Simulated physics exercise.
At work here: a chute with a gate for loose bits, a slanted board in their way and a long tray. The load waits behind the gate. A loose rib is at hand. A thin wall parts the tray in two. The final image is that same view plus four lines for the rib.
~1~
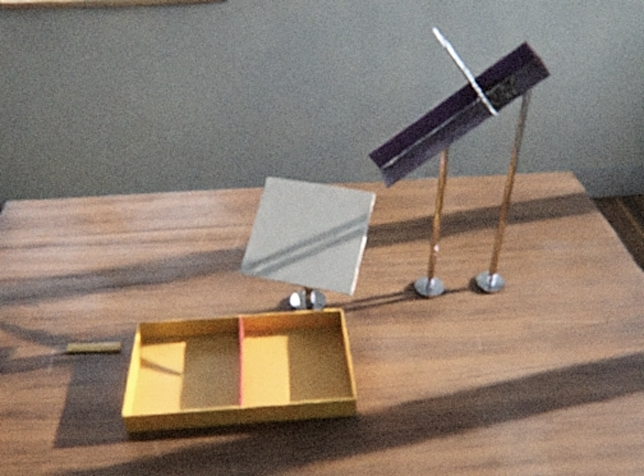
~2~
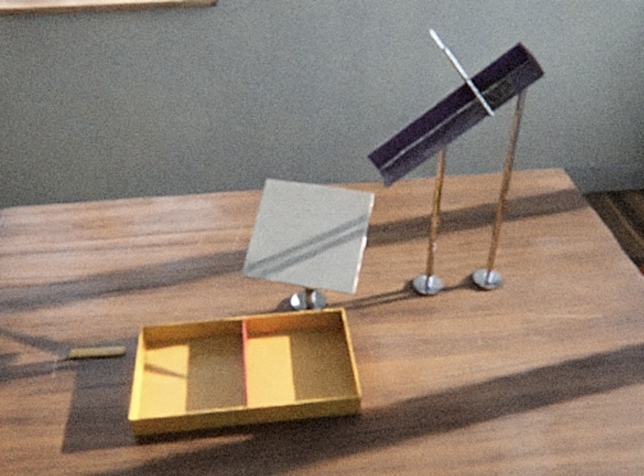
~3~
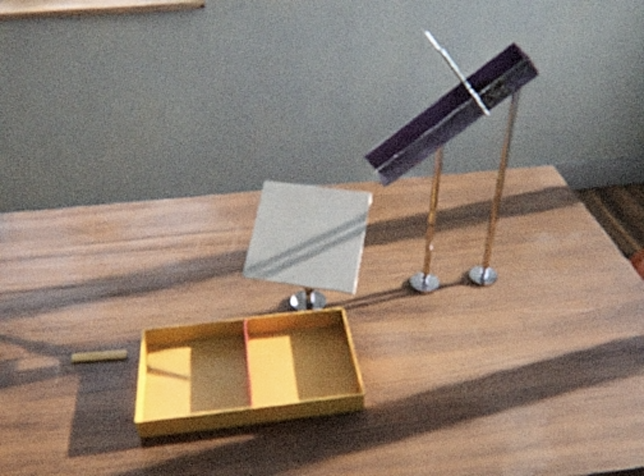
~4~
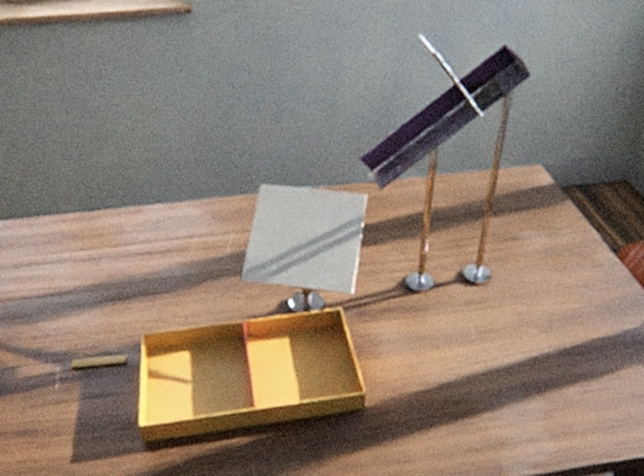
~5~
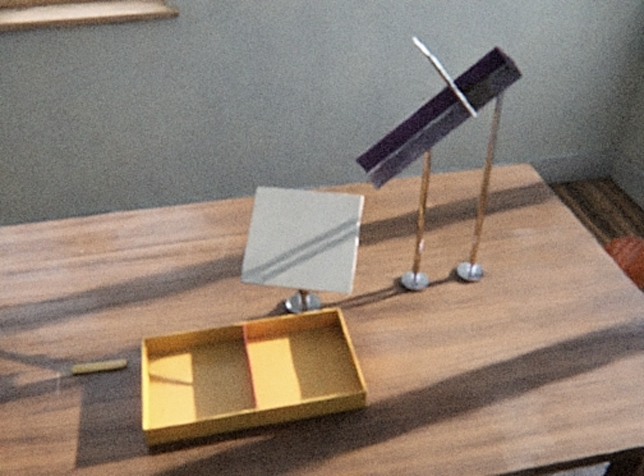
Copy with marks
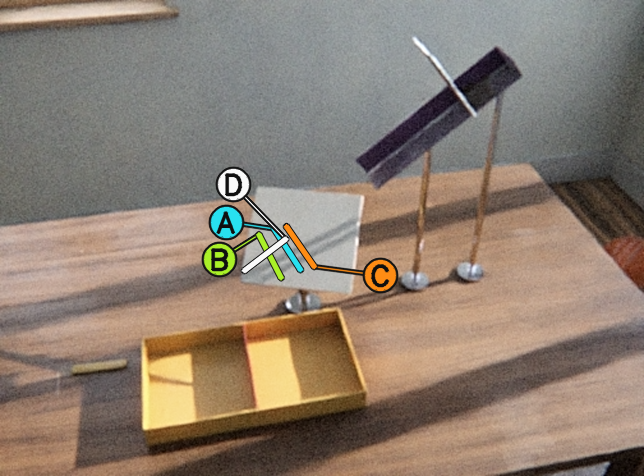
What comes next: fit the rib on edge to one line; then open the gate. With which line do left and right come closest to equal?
Go for D.
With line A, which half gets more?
Right.
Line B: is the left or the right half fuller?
Right.
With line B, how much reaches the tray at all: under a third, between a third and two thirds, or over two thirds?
Over two thirds.
On the marked copy, line A from (274, 228) to (300, 269); line B from (258, 234) to (281, 277); line C from (286, 226) to (314, 266); line D from (285, 239) to (244, 270).
Choosing A, of what is caught, a small part in the left half, nearly all in the right.
Choosing B, of what is caught, a small part in the left half, nearly all in the right.
Choosing C, of what is caught, a stray few in the left half, nearly all in the right.
Choosing D, of what is caught, about half in the left half, about half in the right.
